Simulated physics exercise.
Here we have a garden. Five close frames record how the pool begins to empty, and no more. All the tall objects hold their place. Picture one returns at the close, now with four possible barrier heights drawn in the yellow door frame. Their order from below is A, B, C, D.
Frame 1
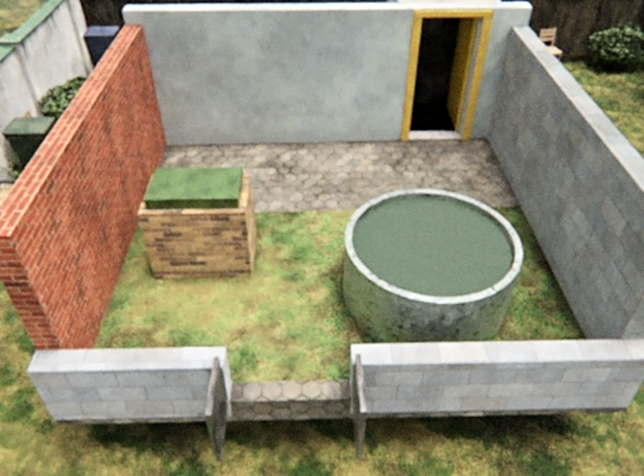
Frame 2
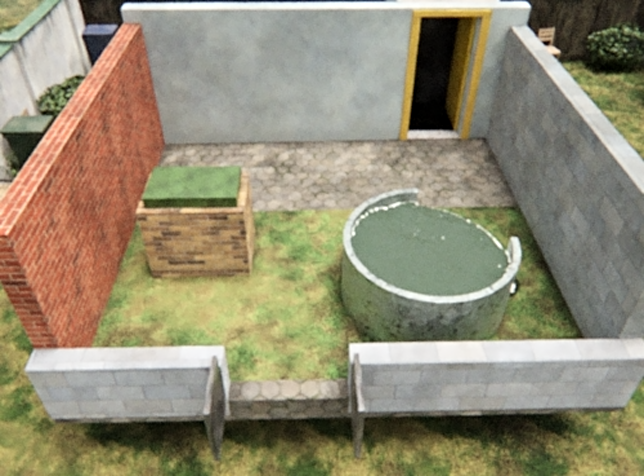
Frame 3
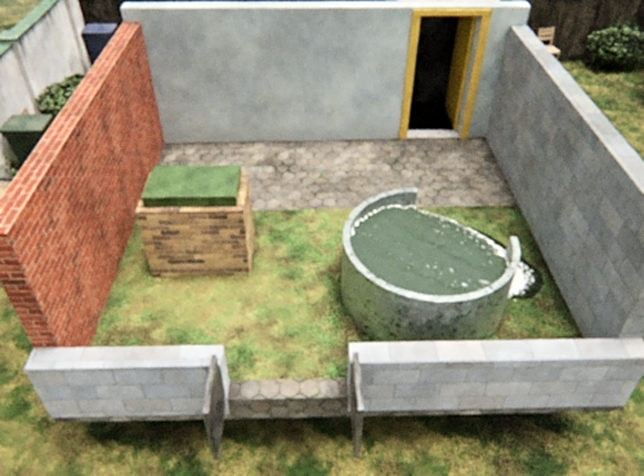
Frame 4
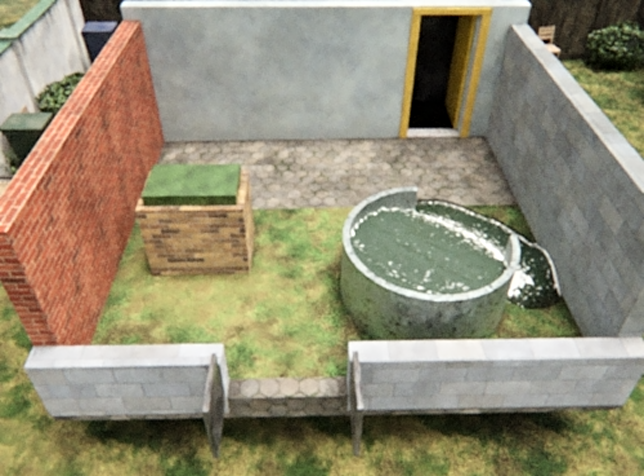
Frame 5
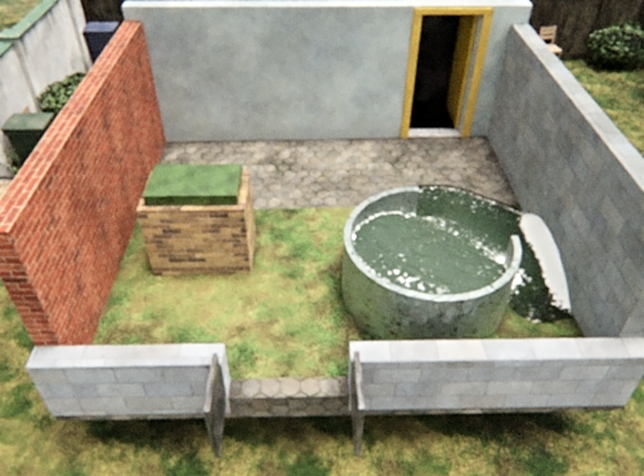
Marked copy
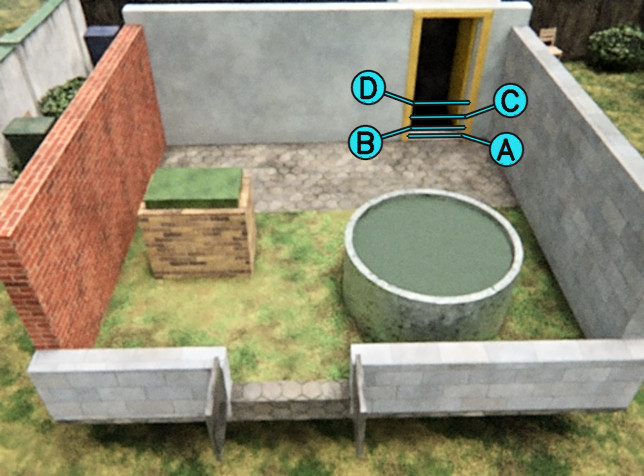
To begin with, green water lies still in a round pool in a walled garden with a yellow doorway. Then a gap opens in the pool's back right side, and foaming water pours through it, spreading over the grass beside the grey right wall and behind the pool.
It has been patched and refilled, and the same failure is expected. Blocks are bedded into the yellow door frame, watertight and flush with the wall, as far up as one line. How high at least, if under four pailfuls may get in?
Line C just does it.
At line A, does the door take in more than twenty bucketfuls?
Yes, it does.
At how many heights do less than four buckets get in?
Two.
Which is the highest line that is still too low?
That is line B.
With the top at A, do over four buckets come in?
Yes, that goes wrong.
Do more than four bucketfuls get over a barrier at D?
No, not at all.
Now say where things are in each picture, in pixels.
Water in the pool at rest, its middle at (431, 245); foot of the yellow doorway at (435, 139); open gate at (289, 342).
Water covers 2 % of the ground, its front hidden from here.
Water covers 5 % of the ground and shows as far out as (523, 266).
Water covers 9 % of the ground and shows as far out as (558, 293).
Water covers 14 % of the ground and shows as far out as (460, 190).
On the marked copy, A at (435, 135); B at (437, 127); C at (438, 117); D at (440, 102); from the bottom up A, B, C, D.
If A is chosen, dozens of bucketfuls pour in.
If B is chosen, about 12 bucketfuls get in.
If C is chosen, a bucket or two gets in.
If D is chosen, nothing gets over.
